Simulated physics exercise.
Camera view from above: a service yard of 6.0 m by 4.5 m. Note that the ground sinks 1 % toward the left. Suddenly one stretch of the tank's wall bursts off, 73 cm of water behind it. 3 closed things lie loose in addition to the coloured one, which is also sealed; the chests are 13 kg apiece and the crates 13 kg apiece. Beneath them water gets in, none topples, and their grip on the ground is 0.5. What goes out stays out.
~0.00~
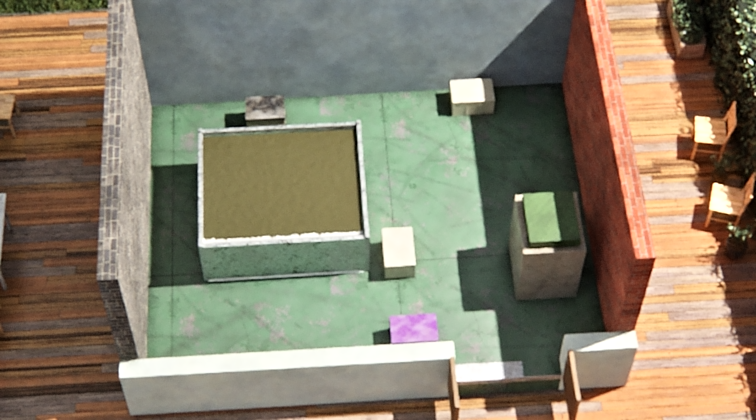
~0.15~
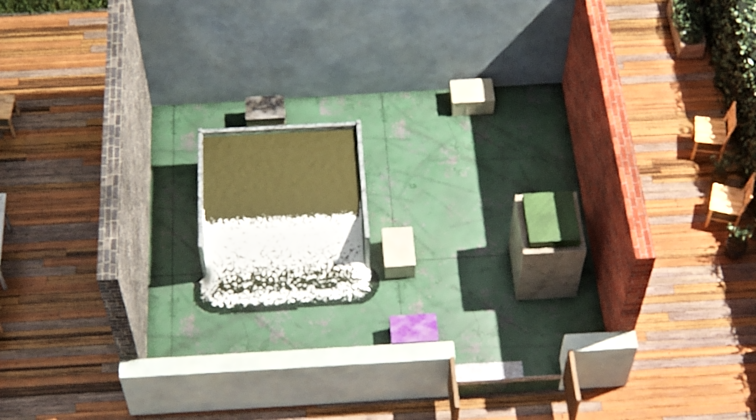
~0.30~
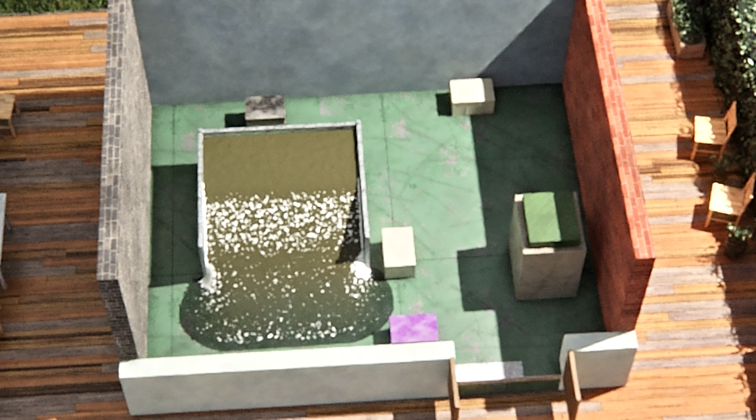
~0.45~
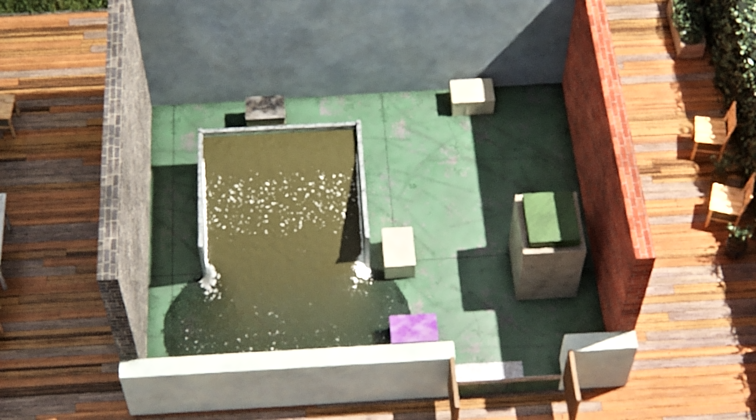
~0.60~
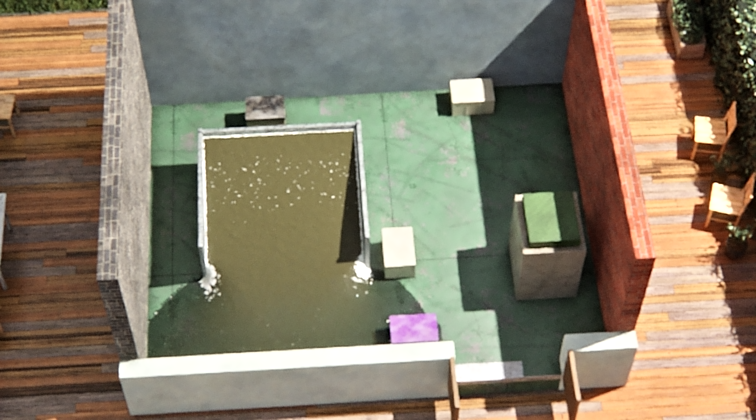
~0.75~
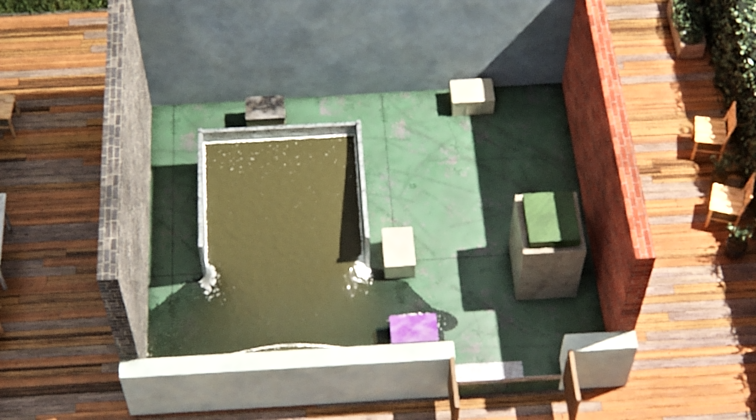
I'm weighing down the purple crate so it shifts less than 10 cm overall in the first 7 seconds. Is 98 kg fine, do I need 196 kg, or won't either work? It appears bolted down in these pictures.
You need 196 kg.
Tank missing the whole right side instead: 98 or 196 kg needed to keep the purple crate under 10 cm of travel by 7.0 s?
Result: Lesser mass sufficient.
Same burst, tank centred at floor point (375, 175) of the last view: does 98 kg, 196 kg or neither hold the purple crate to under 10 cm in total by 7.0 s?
In that case the answer is that just the bigger mass works.
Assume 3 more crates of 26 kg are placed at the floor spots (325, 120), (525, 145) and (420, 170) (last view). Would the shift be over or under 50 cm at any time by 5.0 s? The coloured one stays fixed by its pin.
In order: Farther, then not as far, then not as far.
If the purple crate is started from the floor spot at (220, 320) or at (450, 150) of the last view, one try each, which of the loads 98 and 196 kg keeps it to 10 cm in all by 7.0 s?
Well, just the big one for the first, the little one does for the second.
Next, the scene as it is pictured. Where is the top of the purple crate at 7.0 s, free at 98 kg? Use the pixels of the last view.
Somewhere about (448, 306).
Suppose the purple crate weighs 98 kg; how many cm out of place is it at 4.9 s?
It would be some 50 cm from its spot.
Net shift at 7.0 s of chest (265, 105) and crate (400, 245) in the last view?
Taking them in order, that's 300 centimetres and 120 centimetres.
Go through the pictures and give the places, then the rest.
The first frame shows the purple crate at (414, 328), on the bottom; 3.7 m2 under water; 0 of 4 have shifted.
The second frame shows the purple crate at (414, 328), on the bottom; 4.8 m2 under water; 0 of 4 have shifted.
The third frame shows the purple crate at (414, 328), on the bottom; water covers 6.4 m2; 0 of 4 have shifted.
The fourth frame shows the purple crate at (414, 328) rests on the ground; water covers 8.0 m2; 0 of 4 have shifted.
The fifth frame shows the purple crate at (414, 328), on the bottom; 8.5 m2 under water; 0 of 4 have shifted.
The sixth frame shows the purple crate at (414, 328), on the bottom; water covers 8.7 m2; 0 of 4 have shifted.
After 1.4 s the purple crate would be 3 cm from its start with 98 kg and 0 cm from its start with 196 kg; 20 cm of water round it then.
After 3.1 s the purple crate would be 54 cm from its start with 98 kg and 0 cm from its start with 196 kg; 11 cm of water round it then.
After 4.9 s the purple crate would be 54 cm from its start with 98 kg and 0 cm from its start with 196 kg; 8 cm of water round it then.
After 7.0 s the purple crate would be 54 cm from its start with 98 kg and 0 cm from its start with 196 kg; 9 cm of water round it then.
